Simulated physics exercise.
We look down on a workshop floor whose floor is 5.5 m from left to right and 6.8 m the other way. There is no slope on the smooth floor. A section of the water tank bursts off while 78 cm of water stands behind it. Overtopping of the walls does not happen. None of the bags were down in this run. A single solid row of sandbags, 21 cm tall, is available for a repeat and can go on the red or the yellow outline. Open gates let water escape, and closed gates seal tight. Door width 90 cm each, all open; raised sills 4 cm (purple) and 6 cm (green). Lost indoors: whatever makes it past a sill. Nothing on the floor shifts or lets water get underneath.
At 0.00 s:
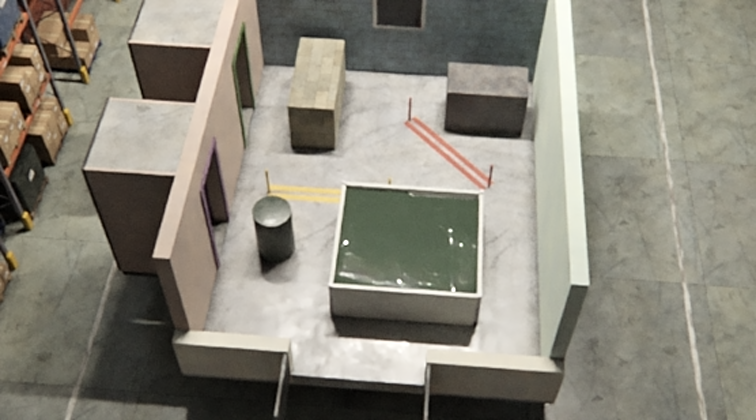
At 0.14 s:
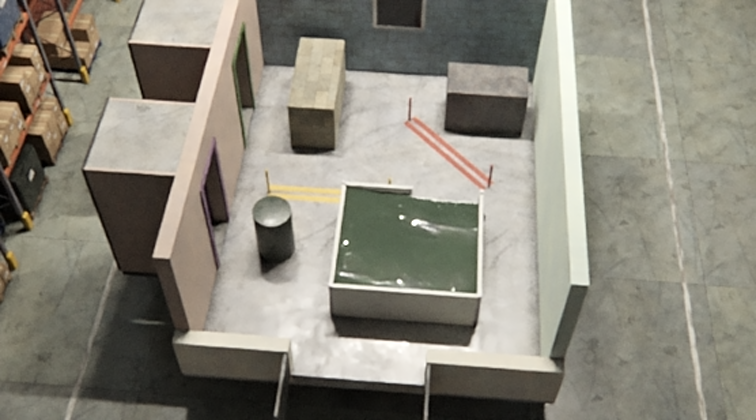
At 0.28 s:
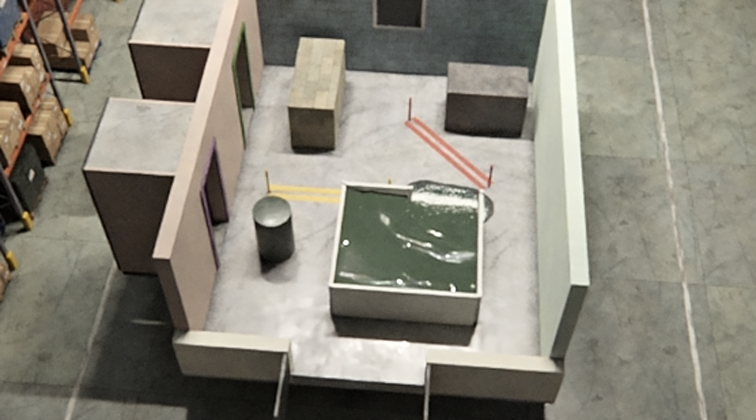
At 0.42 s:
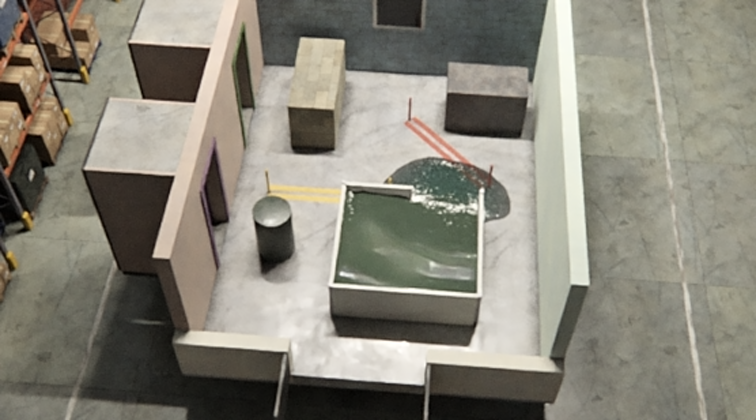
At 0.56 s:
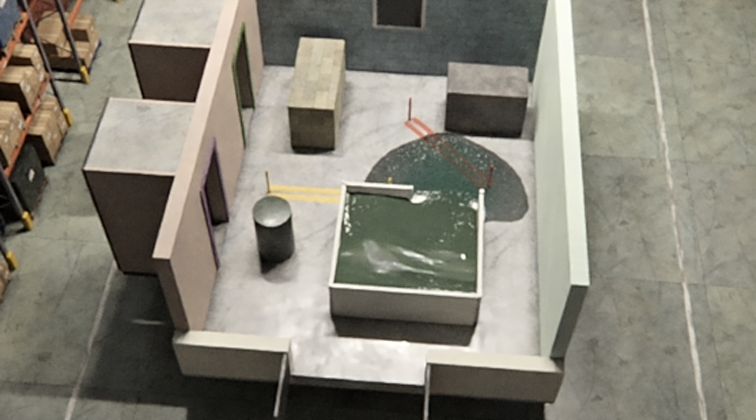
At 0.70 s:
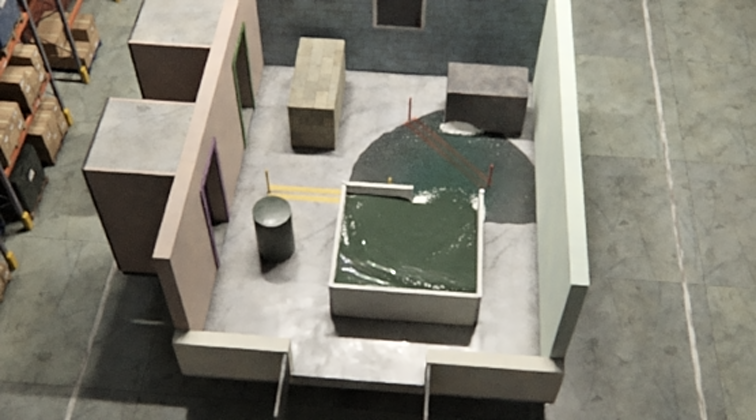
Dark green water pours from the tank's far side and spreads across the pale workshop floor.
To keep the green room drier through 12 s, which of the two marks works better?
The red mark works better.
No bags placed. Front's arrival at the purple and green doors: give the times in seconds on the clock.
Front arrival - purple: 4.5 seconds; green: 3.0 seconds.
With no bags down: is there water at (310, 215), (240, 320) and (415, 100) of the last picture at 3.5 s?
First untouched, next untouched, last waterlogged.
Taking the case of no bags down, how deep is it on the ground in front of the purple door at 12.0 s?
Depth: Approx. 12.0 cm.
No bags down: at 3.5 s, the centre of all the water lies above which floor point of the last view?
I'd say somewhere about (421, 184).
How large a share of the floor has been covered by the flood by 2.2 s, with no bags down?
Roughly 40 per cent of the floor is wet.
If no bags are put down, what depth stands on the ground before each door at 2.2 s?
In centimetres, purple: 0; green: 0.
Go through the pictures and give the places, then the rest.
In the first frame, the water tank at (409, 240) is whole and still, 78 cm deep.
In the second frame, water pours out on the water tank's far side and has run 0.7 m, to a hidden place; typically 9 cm deep outside, 78 cm at the water tank's back.
In the third frame, water pours out on the water tank's far side and has run 1.0 m, to a hidden place; typically 13 cm deep outside, 78 cm at the water tank's back.
In the fourth frame, the front is at (432, 160), 1.5 m from the gap on the water tank's far side; 2.4 m2 of floor is under water; 78 cm left at the back of the water tank.
In the fifth frame, water pours out on the water tank's far side and has run 2.0 m, to (433, 137); typically 6 cm deep outside, 75 cm at the water tank's back.
In the sixth frame, the front is at (438, 114), 2.6 m from the gap on the water tank's far side; 6.2 m2 of floor is under water; 67 cm left at the back of the water tank.
After 1.4 s water covers 30 % of the floor and is deepest (55 cm) near (531, 143) in the run without bags; in at the green door, 0 L with no bags, 0 L with the row on red, 0 L on yellow.
After 2.2 s water covers 40 % of the floor and is deepest (48 cm) near (465, 139) in the run without bags; in at the green door, 0 L with no bags, 0 L with the row on red, 0 L on yellow.
After 3.5 s water covers 55 % of the floor and is deepest (34 cm) near (369, 74) in the run without bags; in at the green door, 0 L with no bags, 0 L with the row on red, 0 L on yellow.
After 7.0 s water covers 100 % of the floor and is deepest (25 cm) near (466, 99) in the run without bags; in at the green door, 0 L with no bags, 0 L with the row on red, 0 L on yellow.
After 12.0 s water covers 100 % of the floor and is deepest (16 cm) near (345, 189) in the run without bags; in at the green door, 2 L with no bags, 0 L with the row on red, 88 L on yellow.
